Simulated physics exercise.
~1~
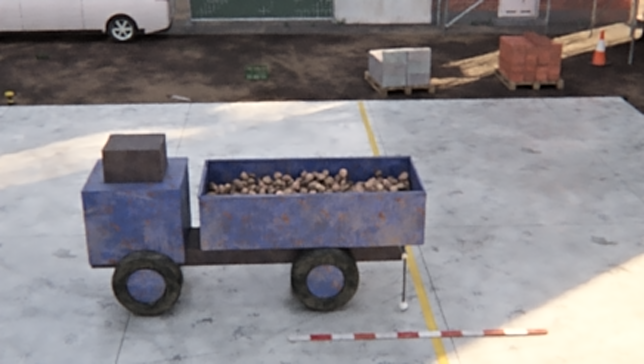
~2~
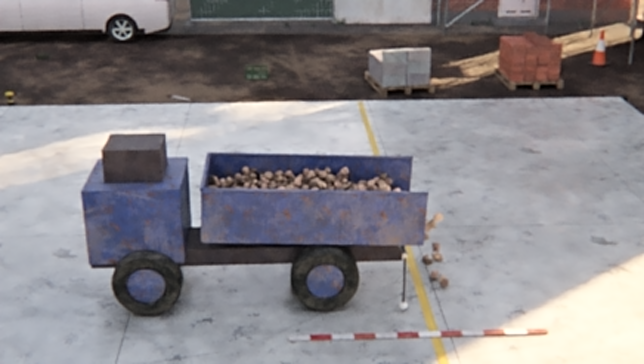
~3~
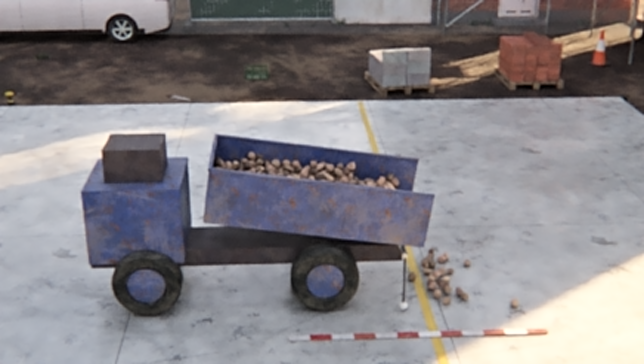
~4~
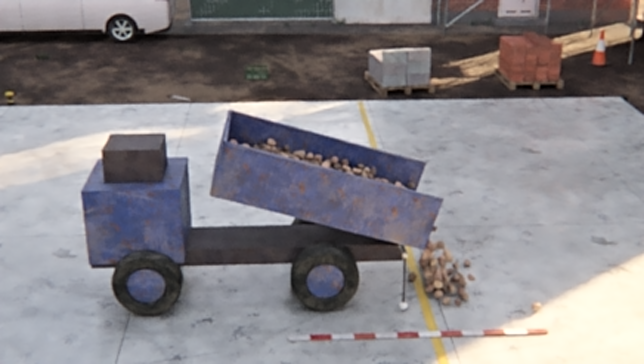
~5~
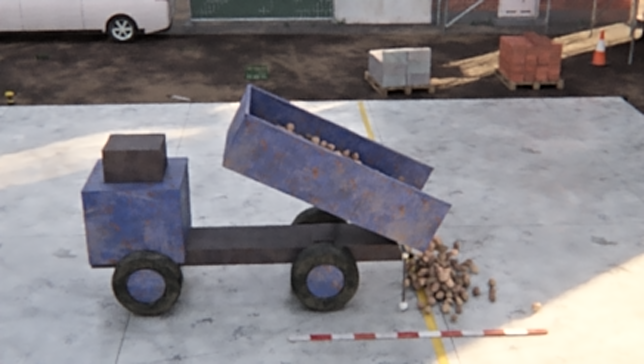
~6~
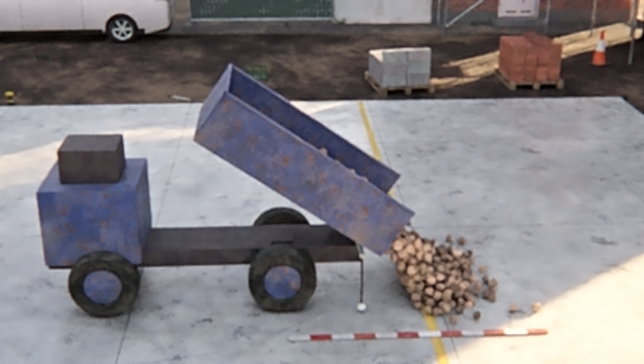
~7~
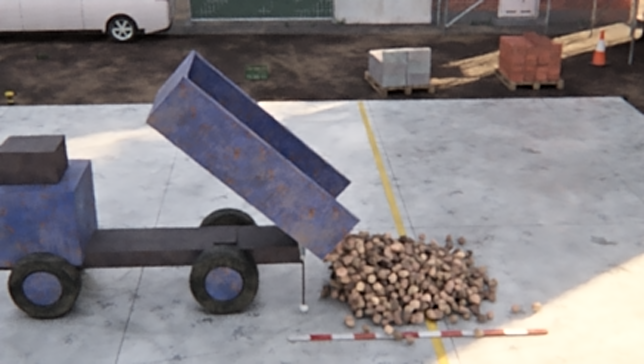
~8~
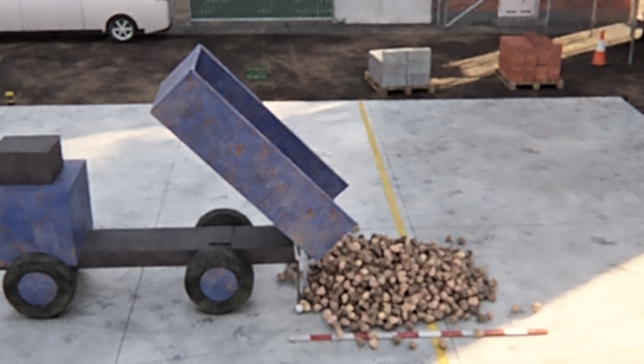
In a concrete yard, a blue tipper raises its bed, rolls left and leaves stones heaped.
